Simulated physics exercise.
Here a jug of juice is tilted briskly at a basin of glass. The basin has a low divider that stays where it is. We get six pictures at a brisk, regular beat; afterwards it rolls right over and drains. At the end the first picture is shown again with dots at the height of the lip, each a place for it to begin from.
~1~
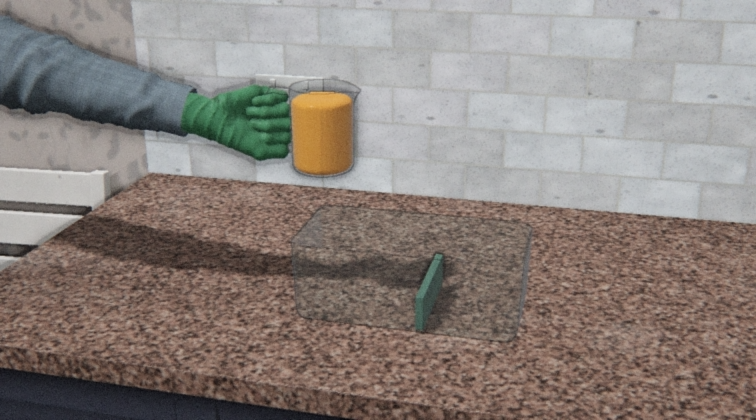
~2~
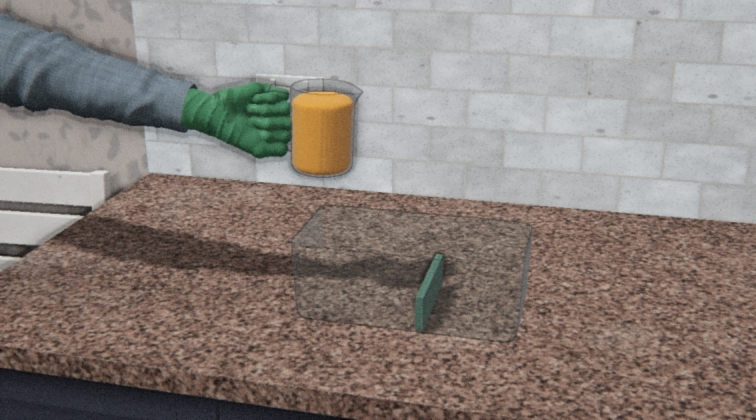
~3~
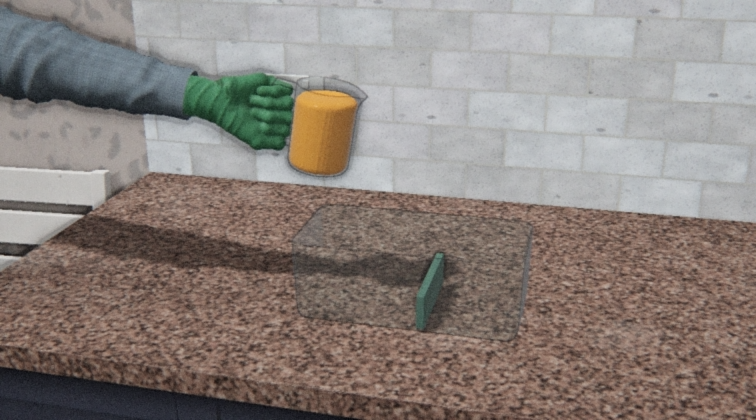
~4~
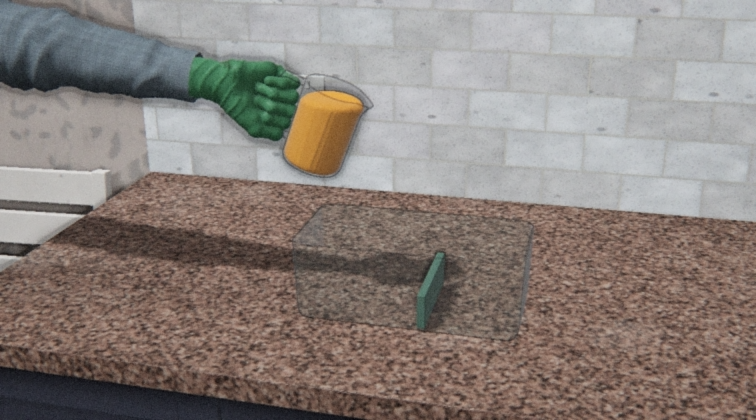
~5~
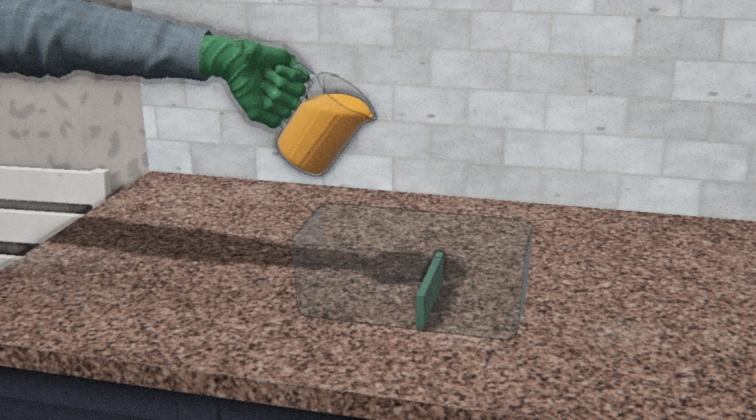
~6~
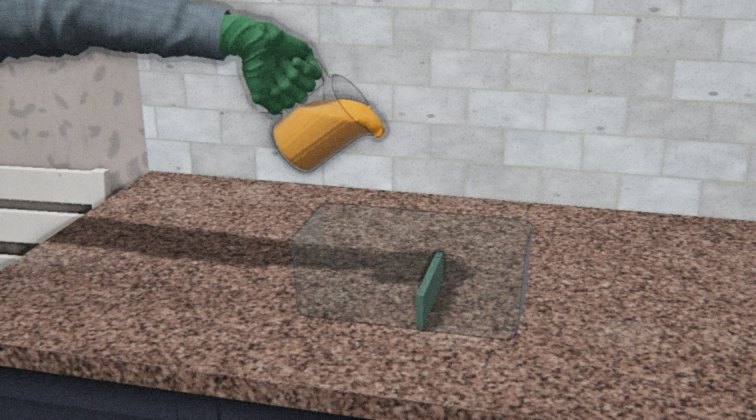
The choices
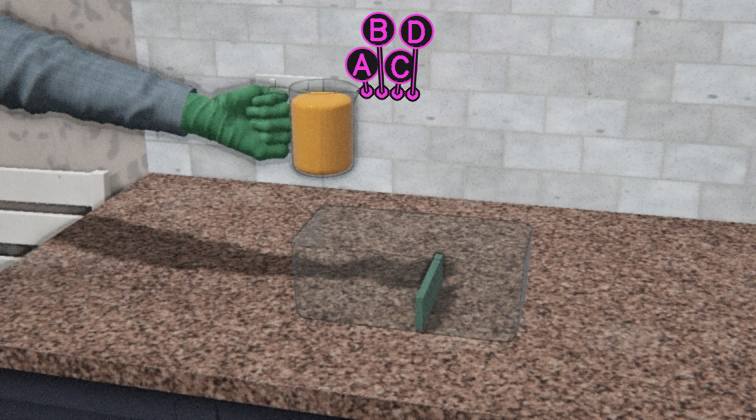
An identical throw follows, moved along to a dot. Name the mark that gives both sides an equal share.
It is B.
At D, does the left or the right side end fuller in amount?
The right side.
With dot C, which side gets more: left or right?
More ends on the right.
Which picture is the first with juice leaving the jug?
In picture 6.
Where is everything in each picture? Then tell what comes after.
The first frame shows upright, lip at (359, 91); basin from (297, 314) to (517, 341); top of the wall at (430, 275); nothing has left yet.
The second frame shows tipped about 2°, lip at (361, 92); nothing has left yet.
The third frame shows tipped about 10°, lip at (366, 97); nothing has left yet.
The fourth frame shows tipped about 21°, lip at (372, 106); nothing has left yet.
The fifth frame shows tipped about 35°, lip at (375, 118); nothing has left yet.
The sixth frame shows tipped about 51°, lip at (376, 133); juice is over the lip, down to (376, 133).
On the marked copy, A at (366, 91); B at (381, 92); C at (397, 93); D at (412, 94).
For dot A, about 84 % ends left of the wall and 11 % right of it; 5 % is lost outside.
For dot B, about 48 % ends left of the wall and 50 % right of it.
For dot C, about 10 % ends left of the wall and 88 % right of it.
For dot D, about 5 % ends left of the wall and 91 % right of it; 4 % is lost outside.
